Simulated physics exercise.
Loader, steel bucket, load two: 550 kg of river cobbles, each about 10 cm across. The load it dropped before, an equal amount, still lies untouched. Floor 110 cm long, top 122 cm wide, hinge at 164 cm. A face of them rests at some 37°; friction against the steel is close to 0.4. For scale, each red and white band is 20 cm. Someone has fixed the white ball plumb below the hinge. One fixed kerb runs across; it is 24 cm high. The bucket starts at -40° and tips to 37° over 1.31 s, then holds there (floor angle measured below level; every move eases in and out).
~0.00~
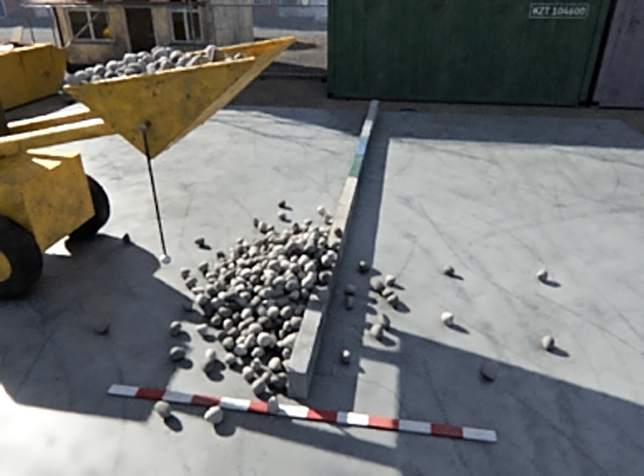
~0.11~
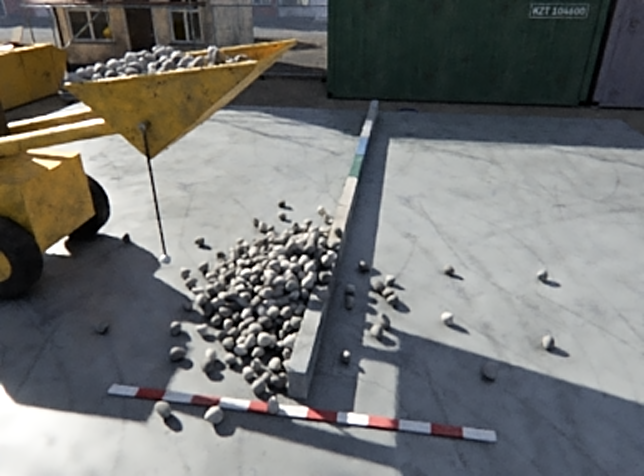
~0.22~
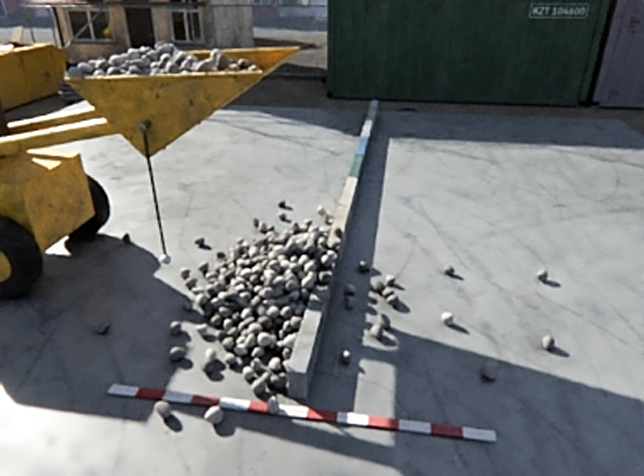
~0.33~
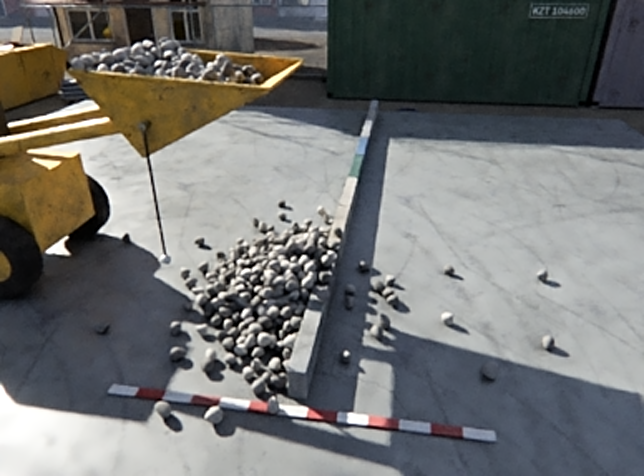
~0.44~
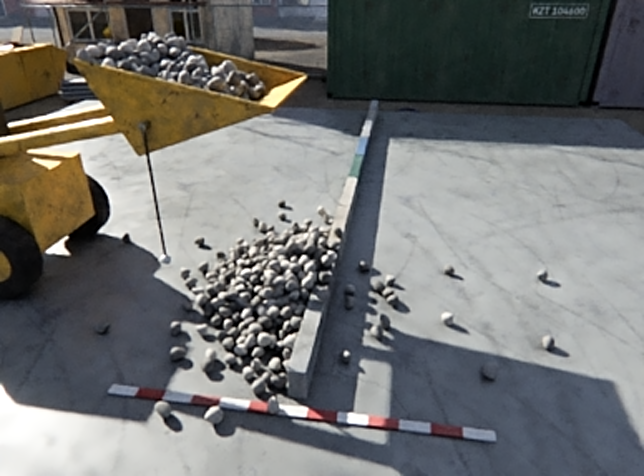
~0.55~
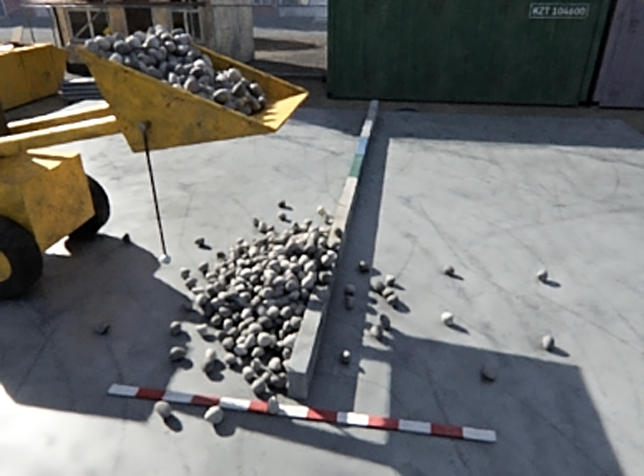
A yellow bucket full of grey stones slowly tilted down at its right edge, and the stones inside shifted a little toward that edge, while the stones heaped against the kerb below stayed still.
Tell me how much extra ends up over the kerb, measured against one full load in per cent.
The extra comes to about 60 percent of a load.
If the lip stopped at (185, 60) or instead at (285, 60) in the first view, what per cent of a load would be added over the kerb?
Roughly 5 per cent, then 85 per cent.
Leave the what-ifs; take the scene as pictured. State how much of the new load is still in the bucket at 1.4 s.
Some 70 %, roughly, is held.
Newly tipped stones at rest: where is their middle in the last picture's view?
They come to rest centred about (355, 277).
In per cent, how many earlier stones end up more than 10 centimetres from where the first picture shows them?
Close to 10 in a hundred of them.
After 1.0 s the floor is at 25°; in per cent of one load, 100 in the bucket, 97 on this side of the kerb, 4 over the kerb; the foremost stones are at (454, 303).
After 1.4 s the floor is at 37°; in per cent of one load, 68 in the bucket, 129 on this side of the kerb, 4 over the kerb; the foremost stones are at (454, 303).
After 1.8 s the floor is at 37°; in per cent of one load, 21 in the bucket, 154 on this side of the kerb, 26 over the kerb; the foremost stones are at (457, 304).
After 4.6 s the floor is at 37°; in per cent of one load, 0 in the bucket, 137 on this side of the kerb, 64 over the kerb; the foremost stones are at (555, 296). Net gain over the kerb, 60.
